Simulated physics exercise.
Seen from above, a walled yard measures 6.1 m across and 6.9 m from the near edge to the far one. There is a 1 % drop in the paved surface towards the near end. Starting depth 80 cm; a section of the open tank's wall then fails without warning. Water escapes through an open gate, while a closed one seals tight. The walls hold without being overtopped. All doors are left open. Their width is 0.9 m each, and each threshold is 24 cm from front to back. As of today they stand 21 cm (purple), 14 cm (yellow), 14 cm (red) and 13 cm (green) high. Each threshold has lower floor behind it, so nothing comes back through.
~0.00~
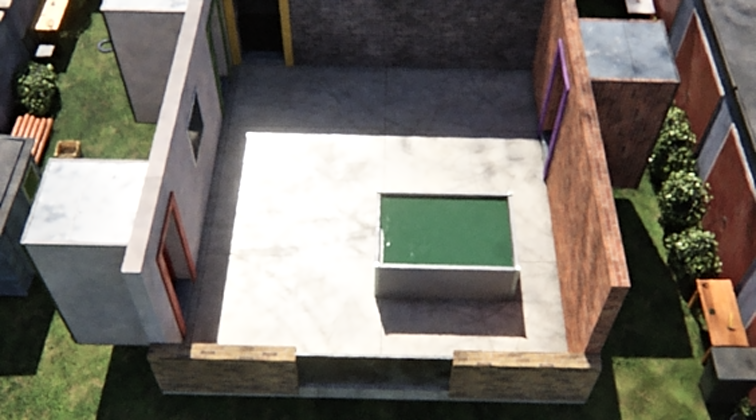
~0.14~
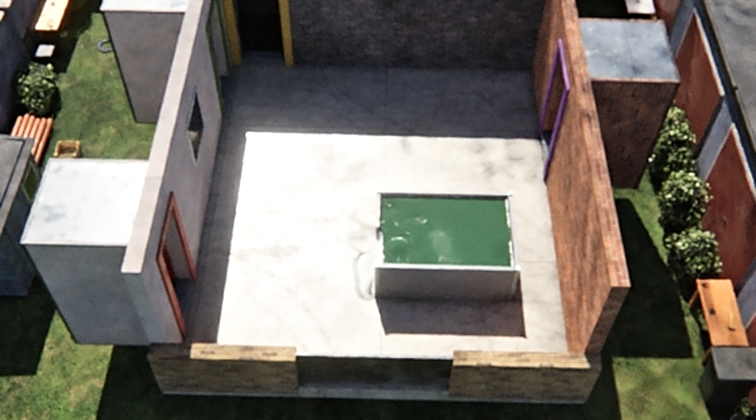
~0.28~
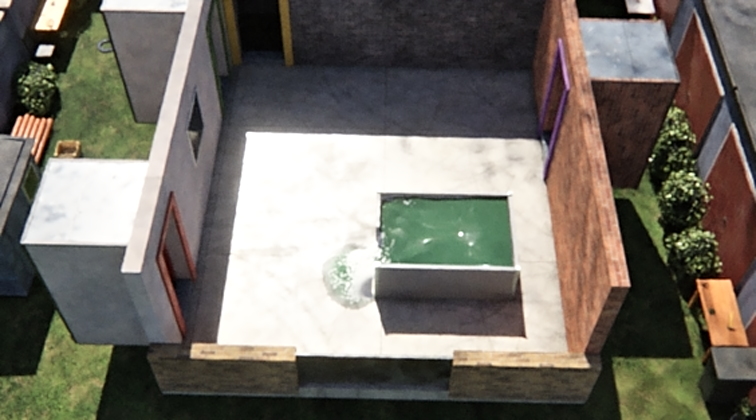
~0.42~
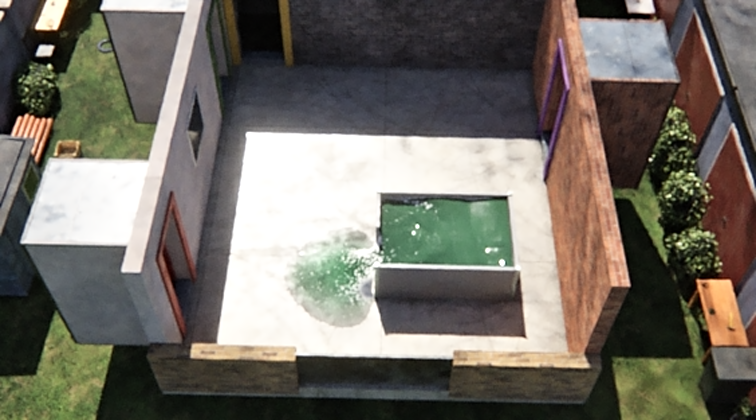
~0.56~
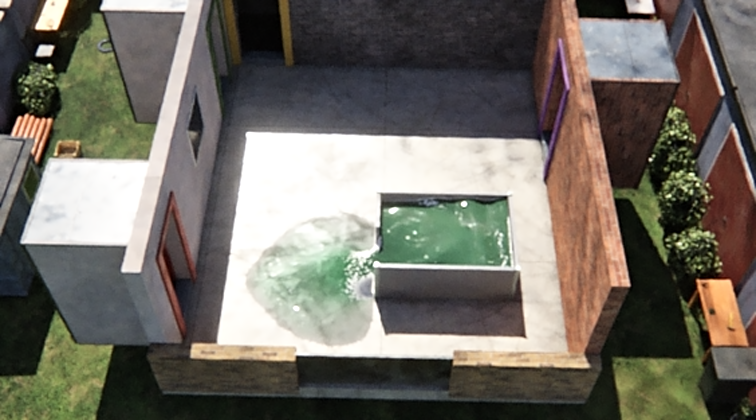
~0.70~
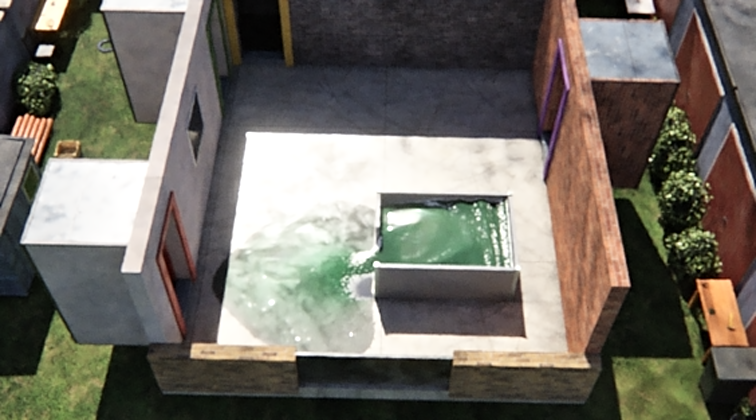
The video shows a walled yard from above, where green water in an open tank starts still, then pours out through a gap on its left side and spreads across the pale floor toward the red door.
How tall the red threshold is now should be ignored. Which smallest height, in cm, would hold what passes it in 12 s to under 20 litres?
It would have to be roughly 25 cm high.
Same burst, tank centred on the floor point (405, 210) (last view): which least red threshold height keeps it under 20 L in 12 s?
At least some 18 centimetres tall.
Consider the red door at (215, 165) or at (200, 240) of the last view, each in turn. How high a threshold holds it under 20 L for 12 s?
In turn: About 7.0 cm, about 21 cm.
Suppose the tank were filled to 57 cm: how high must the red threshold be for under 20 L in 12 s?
Then a height close to 16 cm.
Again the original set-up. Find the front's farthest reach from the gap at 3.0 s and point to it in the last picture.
Somewhere near the pixel (233, 65).
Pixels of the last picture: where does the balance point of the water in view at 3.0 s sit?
The centre of all the water is around (338, 261).
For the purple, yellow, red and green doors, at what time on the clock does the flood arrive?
Reading them off: Purple 8.5 s, then yellow 3.2 s, then red 0.8 s, then green 2.4 s.
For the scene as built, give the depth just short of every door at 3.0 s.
Depth (cm): Purple 0 / yellow 0 / red 24 / green 5.
After 1.4 s water covers 25 % of the floor, deepest (44 cm) near (178, 370); 25 cm at the red door, 15 litres in over its 14 cm threshold.
After 3.0 s water covers 35 % of the floor, deepest (26 cm) near (194, 282); 24 cm at the red door, 126 litres in over its 14 cm threshold.
After 12.0 s water covers 100 % of the floor, deepest (13 cm) near (550, 281); 8 cm at the red door, 162 litres in over its 14 cm threshold.
At the red door as built, the water arrived by 0.9 s and peaked near 31 cm at 2.0 s.
With a threshold of 21.5 cm, 44 litres would have come in within the 12 s; with 29 cm, 5 litres. So under 20 litres takes about 25 cm.
